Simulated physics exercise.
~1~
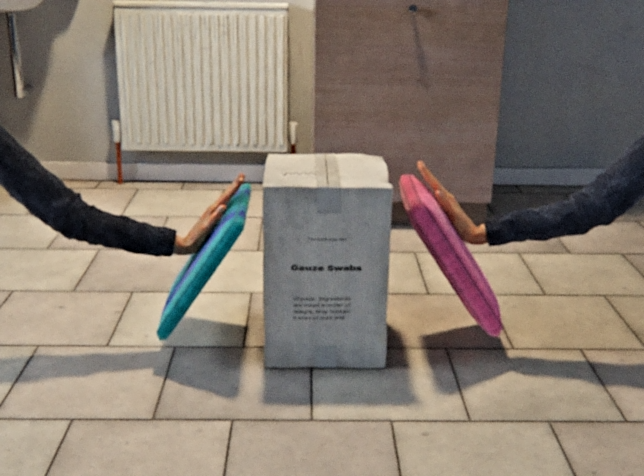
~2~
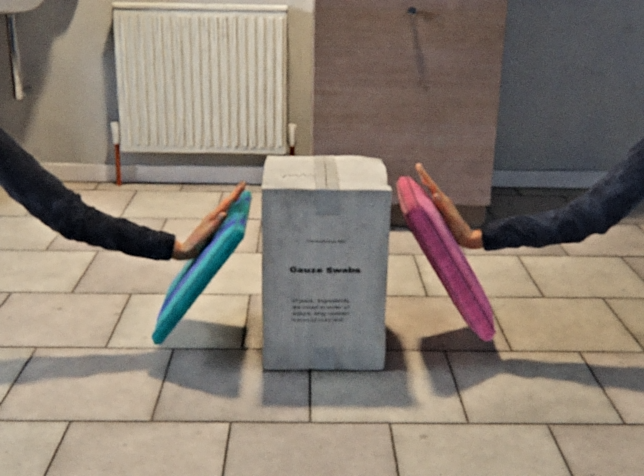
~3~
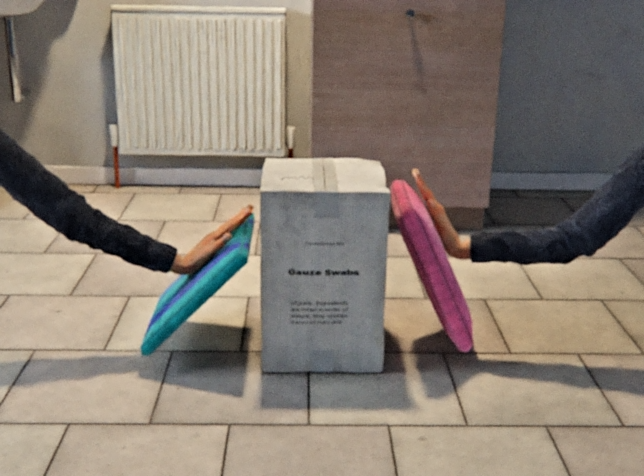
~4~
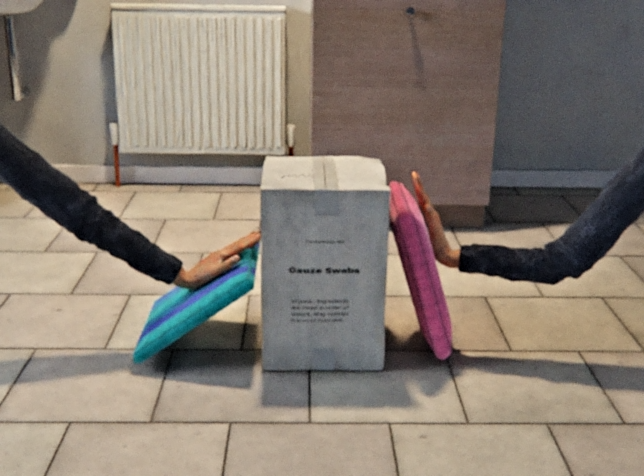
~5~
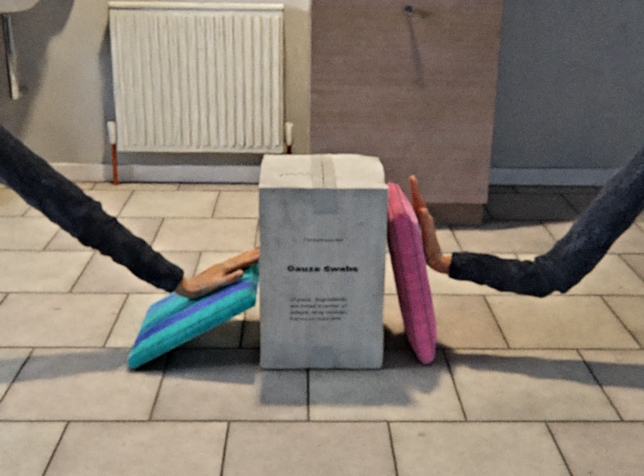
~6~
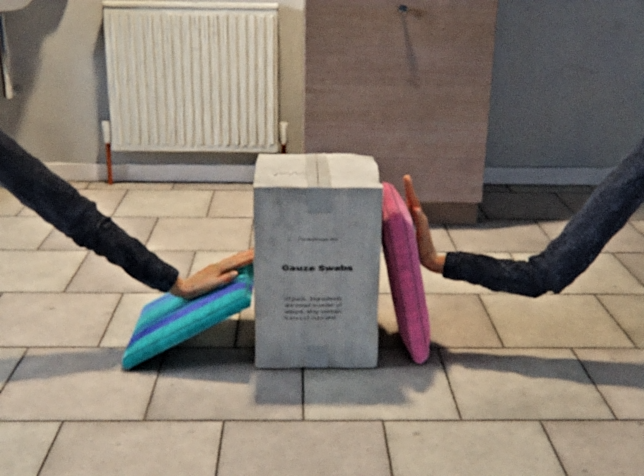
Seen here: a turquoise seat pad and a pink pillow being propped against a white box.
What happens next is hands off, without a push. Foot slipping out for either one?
Outcome - turquoise seat pad: Slips out; pink pillow: Holds.
Then, 0.22 s past the final frame, seat pad slipping down near (189, 318); pillow still up near (402, 271).
Then, 0.32 s past the final frame, seat pad flat on the floor near (187, 331); pillow still up near (402, 271).
When it is over, seat pad flat on the floor near (187, 332); pillow still up near (402, 271). The turquoise seat pad slides down flat and the pink pillow keeps leaning.
